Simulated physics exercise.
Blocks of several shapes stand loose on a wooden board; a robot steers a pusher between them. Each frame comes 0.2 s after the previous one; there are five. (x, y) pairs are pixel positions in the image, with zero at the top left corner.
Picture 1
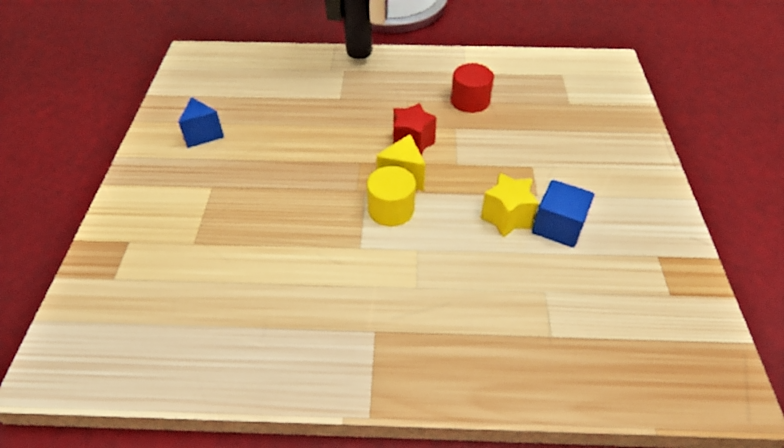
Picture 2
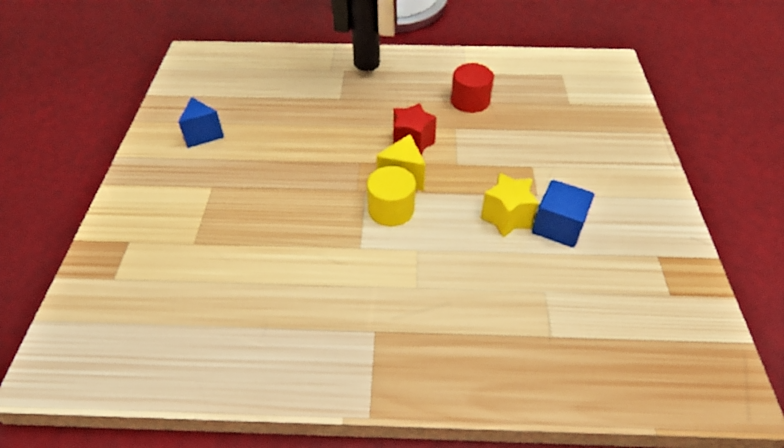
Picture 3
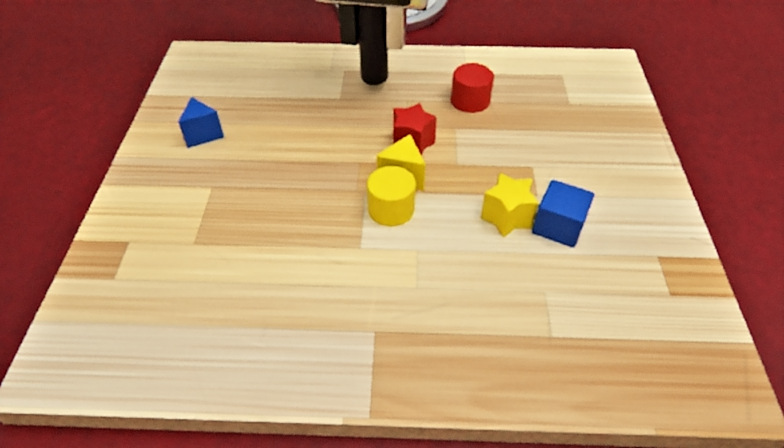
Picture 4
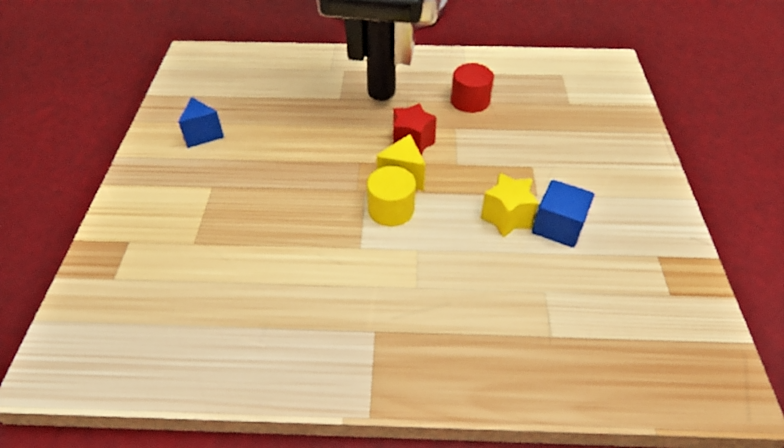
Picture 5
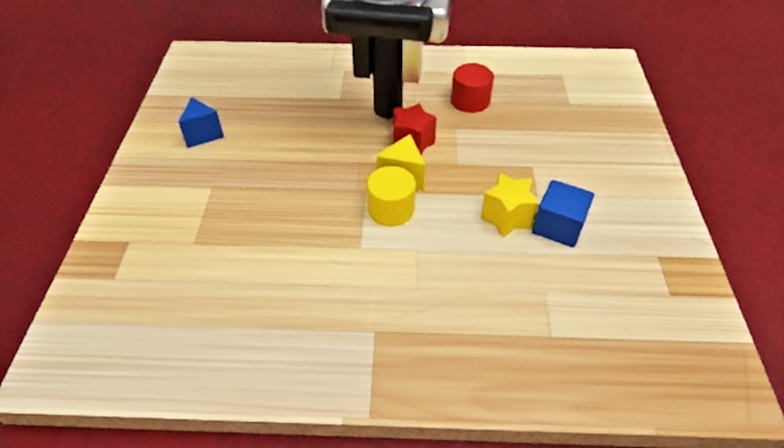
On a wooden board, a robot's black pusher moves toward the red star among still blocks.
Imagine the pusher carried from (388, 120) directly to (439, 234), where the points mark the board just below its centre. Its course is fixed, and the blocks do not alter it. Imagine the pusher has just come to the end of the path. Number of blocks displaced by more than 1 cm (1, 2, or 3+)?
I reckon the push displaces three or more of the blocks by more than 1 cm.
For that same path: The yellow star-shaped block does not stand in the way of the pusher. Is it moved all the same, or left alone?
The yellow star-shaped block will stay where it stands.
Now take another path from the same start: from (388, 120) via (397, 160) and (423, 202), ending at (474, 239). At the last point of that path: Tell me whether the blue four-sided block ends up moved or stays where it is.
Here the blue four-sided block stays on its spot.
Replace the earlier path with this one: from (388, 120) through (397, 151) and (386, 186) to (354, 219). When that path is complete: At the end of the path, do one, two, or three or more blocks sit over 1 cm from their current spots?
Count: 3 or more.
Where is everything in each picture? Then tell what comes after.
In the first frame, lower end of the pusher at (360, 53), tops of blocks, yellow circular block at (391, 182), yellow three-sided block at (404, 151), red star-shaped block at (413, 117), yellow star-shaped block at (513, 191).
In the second frame, pusher at (367, 65), blocks as before.
In the third frame, pusher at (375, 78), blocks as before.
In the fourth frame, pusher at (382, 94), blocks as before.
In the fifth frame, pusher at (388, 111), yellow circular block at (391, 182), yellow three-sided block at (404, 151), red star-shaped block at (413, 117), yellow star-shaped block at (513, 191).
On the path given first. One third of the way, pusher at (405, 145); yellow three-sided block at (418, 158), turned 55° clockwise; red star-shaped block at (437, 134), turned 55° anticlockwise.
Two thirds of the way, pusher at (421, 182); yellow circular block at (387, 191); yellow three-sided block at (431, 188), turned 45° clockwise; red star-shaped block at (447, 141), turned 95° anticlockwise.
At the end, pusher at (440, 225); yellow circular block at (386, 194); yellow three-sided block at (446, 235), turned 50° clockwise; red star-shaped block at (447, 141), turned 95° anticlockwise; yellow star-shaped block not moved.
